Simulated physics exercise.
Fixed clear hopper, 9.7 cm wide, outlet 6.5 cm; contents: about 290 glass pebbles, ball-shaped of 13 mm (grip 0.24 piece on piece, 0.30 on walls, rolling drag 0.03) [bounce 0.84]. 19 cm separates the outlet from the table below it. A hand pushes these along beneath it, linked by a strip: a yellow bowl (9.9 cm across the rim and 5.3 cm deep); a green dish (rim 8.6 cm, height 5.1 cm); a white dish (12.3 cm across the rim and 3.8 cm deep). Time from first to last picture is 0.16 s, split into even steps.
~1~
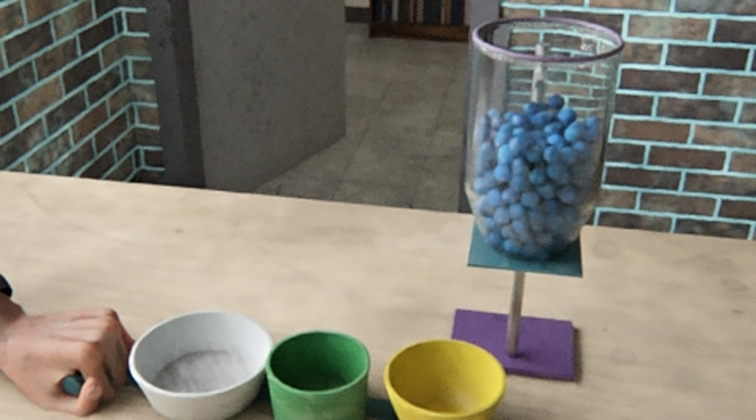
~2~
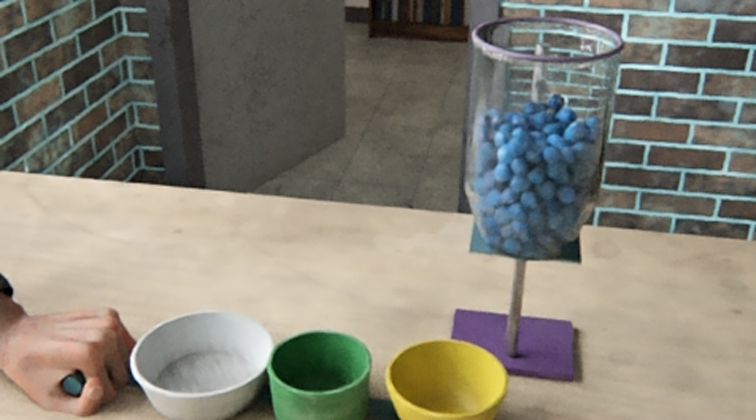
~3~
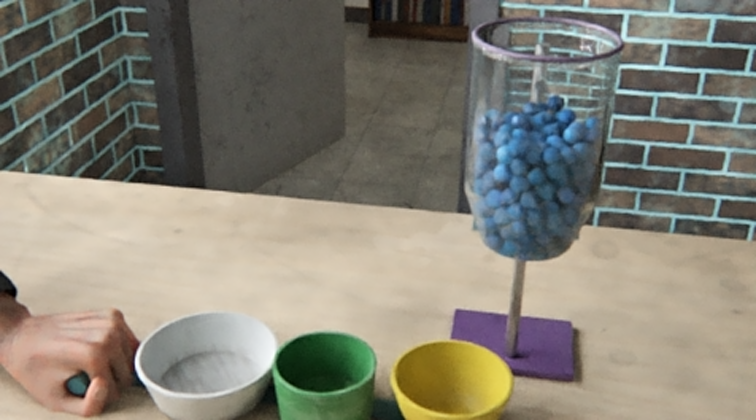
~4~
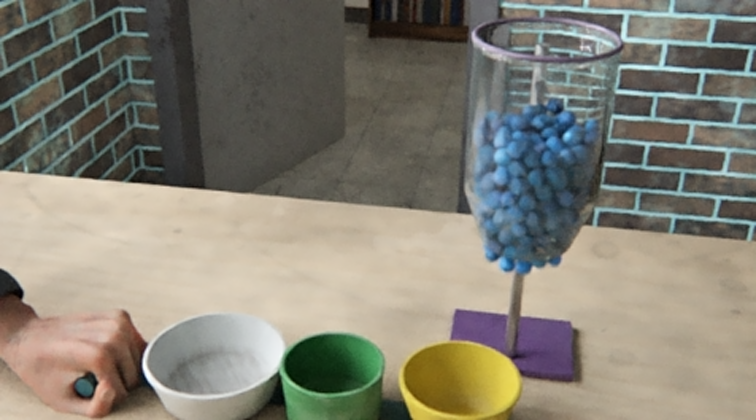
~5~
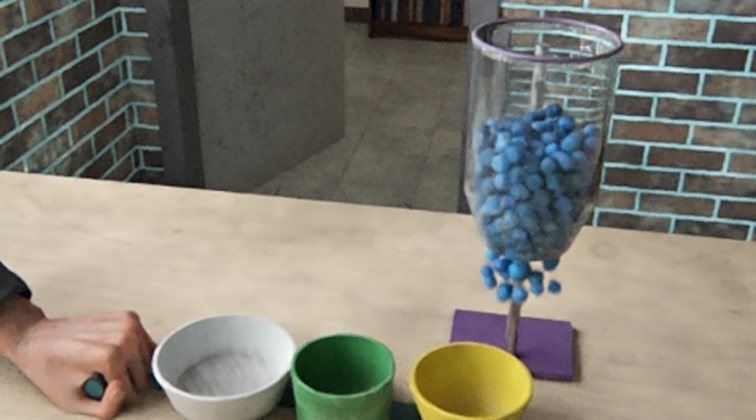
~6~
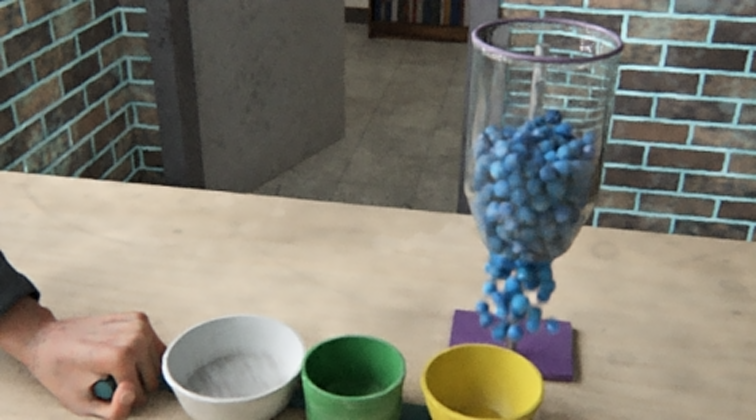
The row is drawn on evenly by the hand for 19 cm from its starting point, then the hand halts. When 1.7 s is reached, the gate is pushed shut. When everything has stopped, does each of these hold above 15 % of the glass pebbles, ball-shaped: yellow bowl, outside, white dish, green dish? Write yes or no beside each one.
Yellow bowl yes, outside yes, white dish no, green dish yes.
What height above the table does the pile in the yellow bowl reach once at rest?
Near 6.5 cm.
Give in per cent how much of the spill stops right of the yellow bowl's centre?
Around 40 in a hundred.
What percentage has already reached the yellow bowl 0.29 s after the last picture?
The share there at that time comes to around 50 per cent.
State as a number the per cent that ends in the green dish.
Share: Near 25 %.
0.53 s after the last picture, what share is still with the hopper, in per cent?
My best guess is some 0 per cent of the load.
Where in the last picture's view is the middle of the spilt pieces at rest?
Pixel position: Approx. (570, 325).
Then, 0.29 s after the last picture, hopper 10 %, green dish 5 %, outside 5 %, yellow bowl 50 %, in the air 30 %; middle of all pieces on or above the table near (543, 357).
Then, 0.53 s after the last picture, green dish 25 %, outside 20 %, yellow bowl 50 %; middle of all pieces on or above the table near (594, 413).
Then, 0.75 s after the last picture, green dish 25 %, outside 25 %, yellow bowl 50 %; middle of all pieces on or above the table near (611, 415).
Then, 0.96 s after the last picture, green dish 25 %, outside 25 %, yellow bowl 50 %; middle of all pieces on or above the table near (621, 410).
In the end, hopper 0 %, white dish 0 %, green dish 25 %, outside 25 %, yellow bowl 50 %.
